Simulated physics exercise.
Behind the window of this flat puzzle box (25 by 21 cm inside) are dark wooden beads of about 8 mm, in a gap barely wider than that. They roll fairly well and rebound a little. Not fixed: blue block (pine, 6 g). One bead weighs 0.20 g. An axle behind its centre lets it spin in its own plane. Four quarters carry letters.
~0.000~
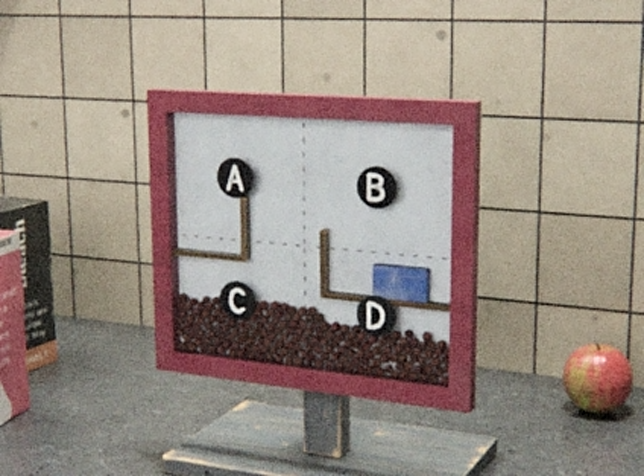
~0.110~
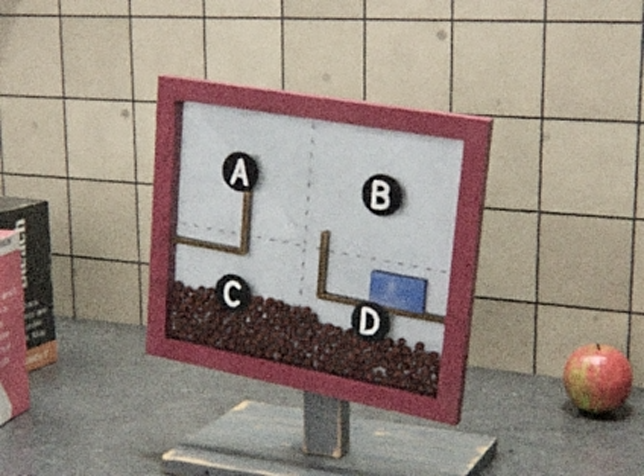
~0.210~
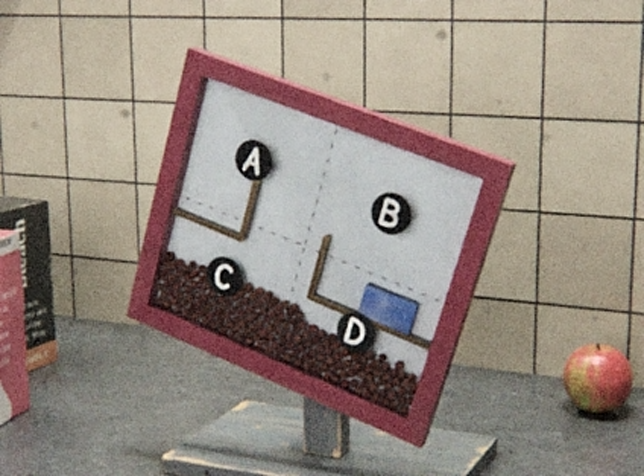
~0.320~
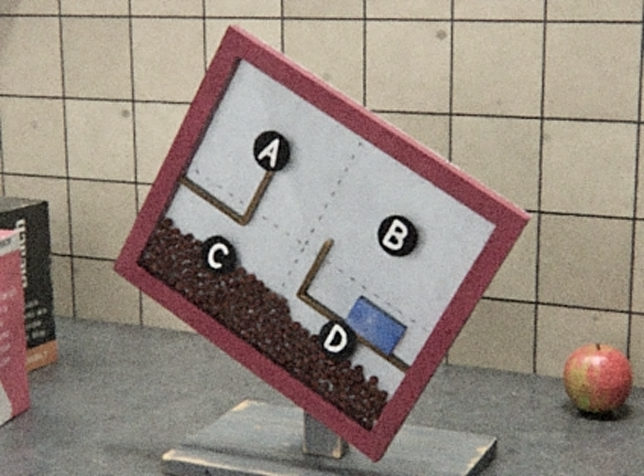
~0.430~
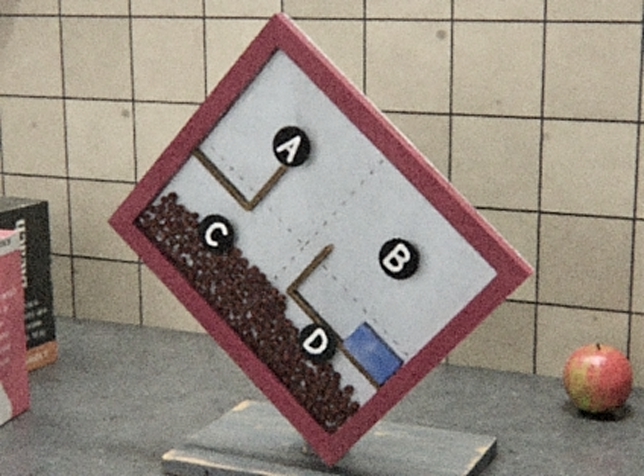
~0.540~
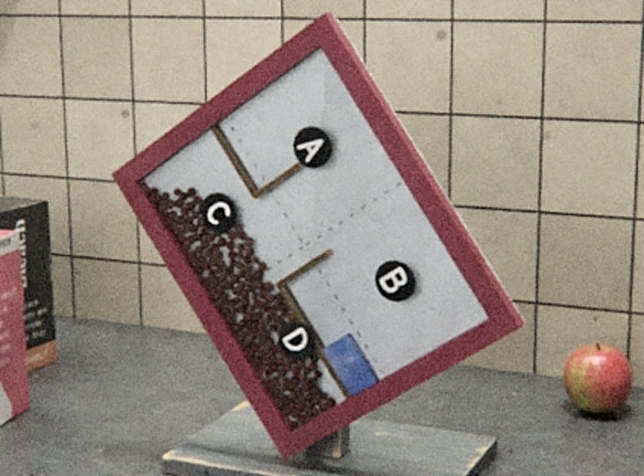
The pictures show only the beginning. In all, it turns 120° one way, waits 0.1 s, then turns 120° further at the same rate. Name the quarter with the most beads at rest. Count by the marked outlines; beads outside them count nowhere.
A.
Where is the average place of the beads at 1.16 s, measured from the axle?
About 6 cm left and 2 cm below.
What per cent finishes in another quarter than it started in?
Some 100 per cent.
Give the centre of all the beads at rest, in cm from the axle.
Some 2 cm right and 8 cm below.
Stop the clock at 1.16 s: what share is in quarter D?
About 65 per cent.
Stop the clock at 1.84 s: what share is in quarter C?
Roughly 0 per cent.
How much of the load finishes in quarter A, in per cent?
About 55 per cent.
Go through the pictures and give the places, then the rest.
The first frame shows level; about 190 beads; load centre (300, 338); top bead (229, 299); blue block (401, 283); A (235, 178), B (377, 188), C (238, 301), D (376, 316).
The second frame shows turned 5° clockwise; load centre (293, 336); top bead (179, 286).
The third frame shows turned 17° clockwise; load centre (276, 329); top bead (171, 256); wall ends (327, 238), (257, 183).
The fourth frame shows turned 30° clockwise; load centre (259, 317); top bead (168, 223); blue block (375, 325) tilted 30°.
The fifth frame shows turned 42° clockwise; load centre (250, 307); top bead (172, 196).
The sixth frame shows turned 55° clockwise; load centre (248, 304); top bead (192, 192); blue block (351, 365) tilted 55°; A (312, 147), B (395, 281), C (219, 213), D (297, 341).
After 1.16 s, it stands 120° clockwise; the beads' middle is 6 cm left of and 2 cm below the centre; A 5 %, B 15 %, C 15 %, D 65 %.
After 1.84 s, it stands 181° clockwise; the beads' middle is 6 cm left of and level with the centre; A 10 %, B 35 %, D 50 %.
After 2.41 s, it has come round 240° clockwise; the beads' middle is 1 cm right of and 8 cm below the centre; A 50 %, B 10 %, C 40 %.
At rest by 3.1 s, it has come round 240° clockwise; A 55 %, B 5 %, C 40 %, D 0 %.
